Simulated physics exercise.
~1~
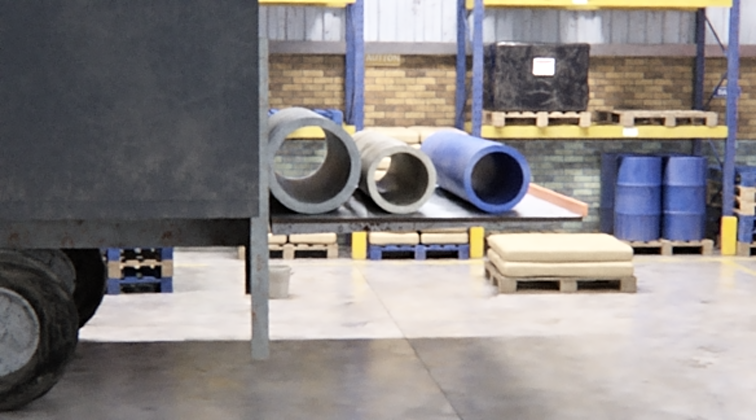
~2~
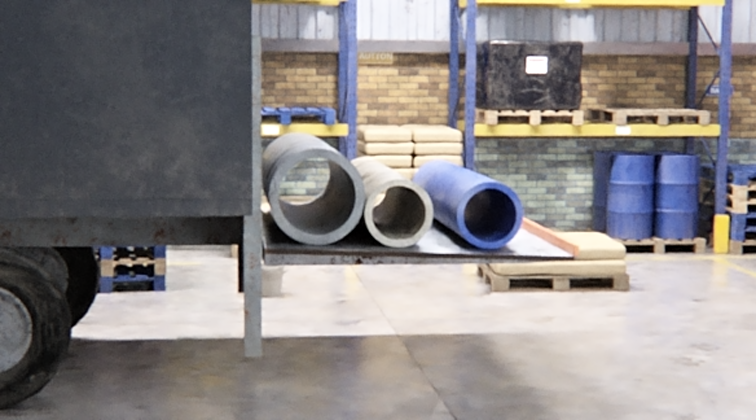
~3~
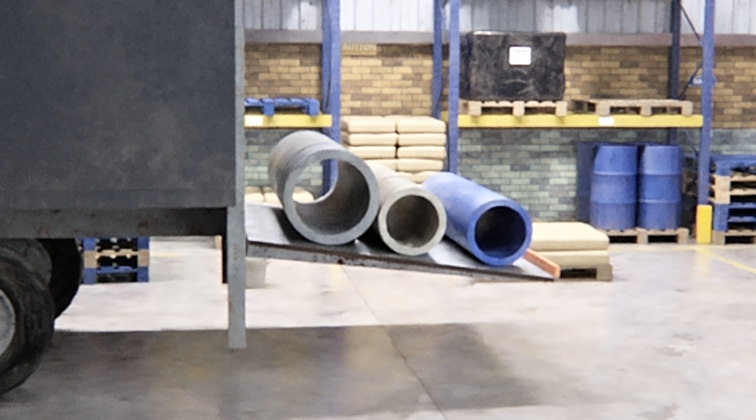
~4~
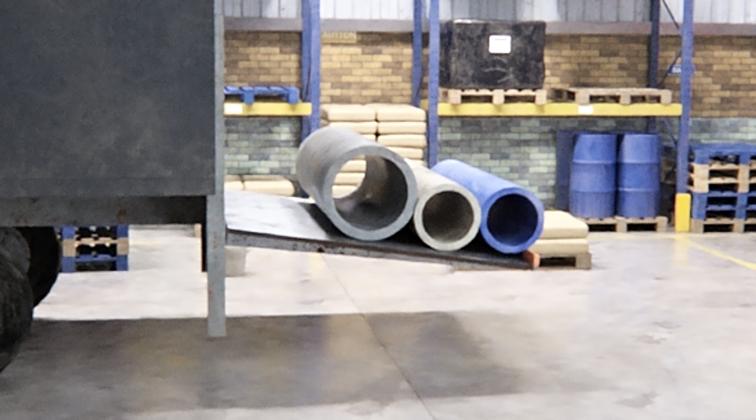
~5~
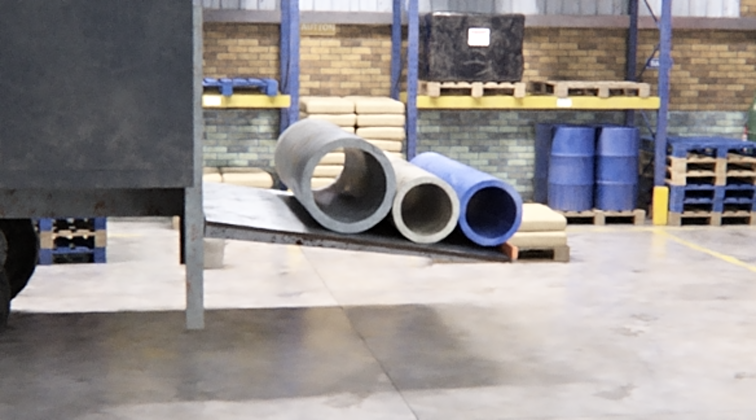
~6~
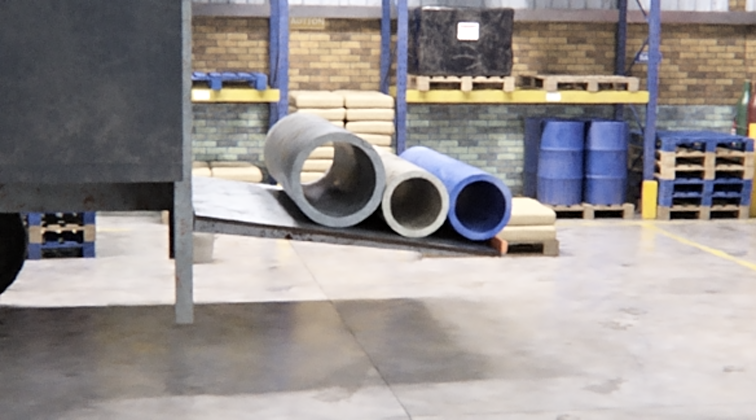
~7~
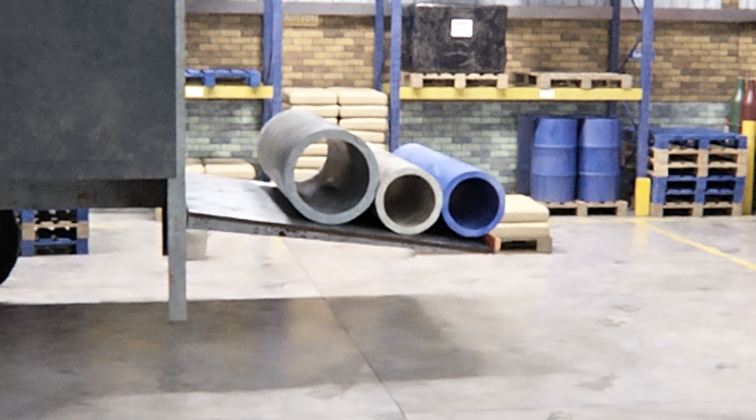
In a warehouse, a platform behind a van body carrying three pipes moved down and tilted toward the right, and the pipes rolled down it together until the blue one stopped near the low edge, where all three rested still on the platform.
